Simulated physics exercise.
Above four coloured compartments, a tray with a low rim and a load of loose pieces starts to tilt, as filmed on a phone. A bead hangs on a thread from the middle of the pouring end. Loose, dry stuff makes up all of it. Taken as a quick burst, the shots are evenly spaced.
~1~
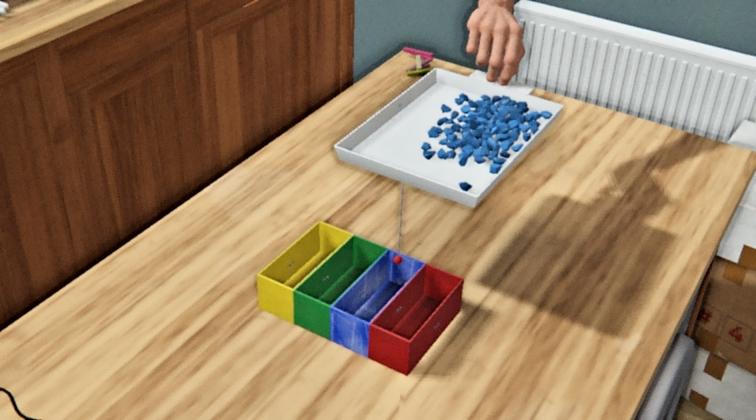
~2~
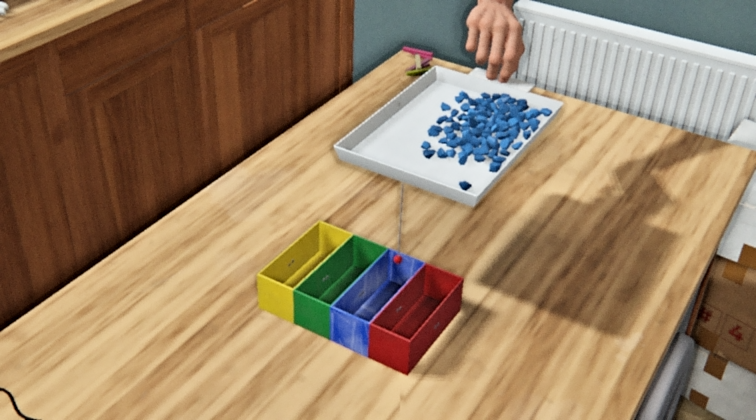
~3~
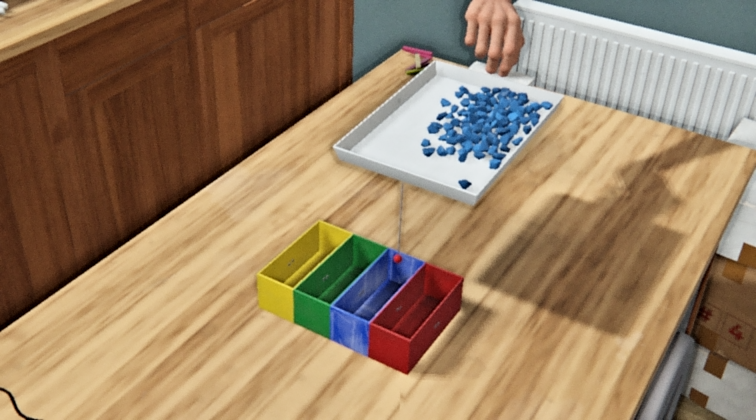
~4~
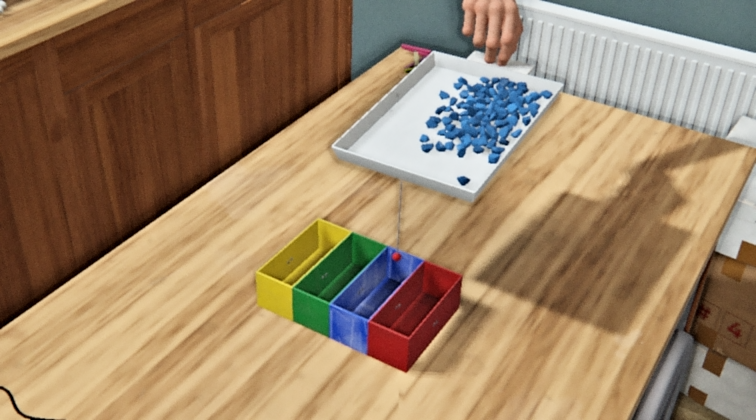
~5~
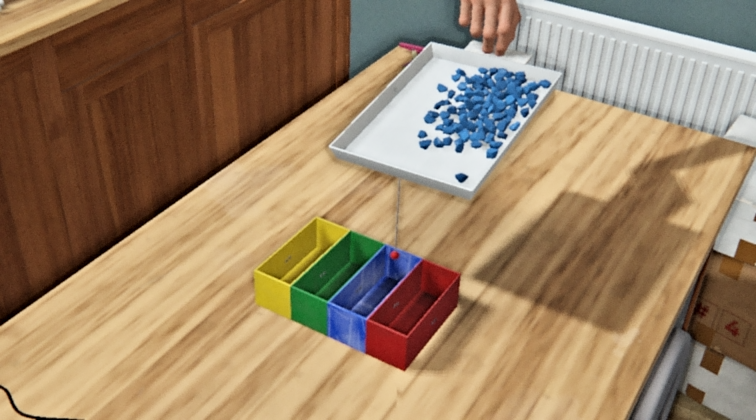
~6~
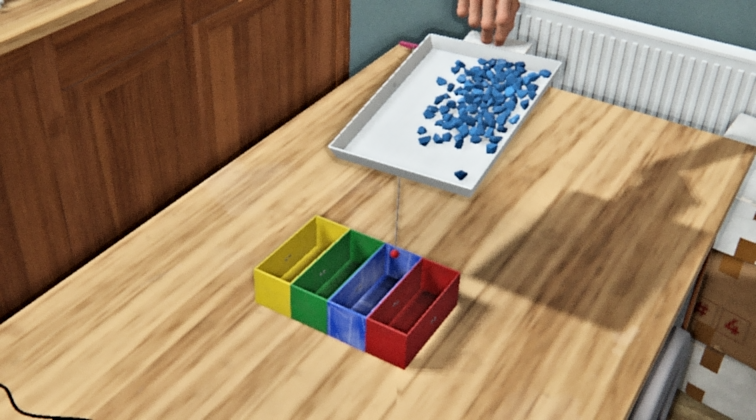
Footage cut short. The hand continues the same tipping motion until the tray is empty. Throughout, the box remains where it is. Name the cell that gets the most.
Green.
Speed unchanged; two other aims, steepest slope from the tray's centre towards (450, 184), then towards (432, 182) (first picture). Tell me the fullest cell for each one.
Try 1 - the red one. Try 2 - the red cell.
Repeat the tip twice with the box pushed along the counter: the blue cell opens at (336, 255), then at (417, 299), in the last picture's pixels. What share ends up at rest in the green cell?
It would be roughly 10 per cent, followed by roughly 20 per cent.
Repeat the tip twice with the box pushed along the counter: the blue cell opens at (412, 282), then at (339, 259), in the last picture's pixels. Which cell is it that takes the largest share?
The first time it is the cell in yellow; the second time it is the cell in blue.
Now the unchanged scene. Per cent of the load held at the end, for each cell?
Approximate shares in per cent - yellow cell 30, green cell 40, blue cell 20, red cell 0.
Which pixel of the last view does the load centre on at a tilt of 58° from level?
Roughly at (374, 155).
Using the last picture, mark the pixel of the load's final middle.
About (332, 291).
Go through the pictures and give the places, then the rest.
In the first picture, corners of the pouring end (341, 146) and (475, 193), level; middle of the load (493, 129), aquarium stones; bead on its thread (398, 260); yellow cell (276, 296); green cell (312, 312); blue cell (350, 329); red cell (389, 347).
In the second picture, corners of the pouring end (340, 145) and (475, 192), level; middle of the load (492, 127).
In the third picture, corners of the pouring end (340, 146) and (474, 191), tipped barely, lowest at the left corner; middle of the load (492, 122).
In the fourth picture, corners of the pouring end (338, 145) and (472, 188), tipped a little, lowest at the left corner; middle of the load (491, 115).
In the fifth picture, corners of the pouring end (336, 145) and (470, 186), tipped a little, lowest at the left corner; middle of the load (490, 107).
In the sixth picture, corners of the pouring end (335, 145) and (469, 184), tipped a little, lowest at the left corner; middle of the load (489, 100); yellow cell (273, 290); green cell (309, 306); blue cell (347, 323); red cell (386, 341).
Just after the last frame, tray tipped steeply; the larger part on the tray; about a tenth in the green cell; just a few in the blue cell; just a few in the yellow cell; about a tenth falling or outside the box.
A moment on, tray tipped right over; roughly a third on the tray; roughly a quarter in the green cell; roughly a quarter in the yellow cell; about a tenth in the blue cell; just a few in the red cell; roughly a quarter falling or outside the box.
Further on, tray tipped past a quarter turn; roughly half in the green cell; roughly a third in the yellow cell; roughly a quarter in the blue cell; just a few in the red cell; just a few falling or outside the box.
When it is over, tray tipped past a quarter turn; roughly half in the green cell; roughly a third in the yellow cell; roughly a quarter in the blue cell; just a few in the red cell; just a few outside the box.
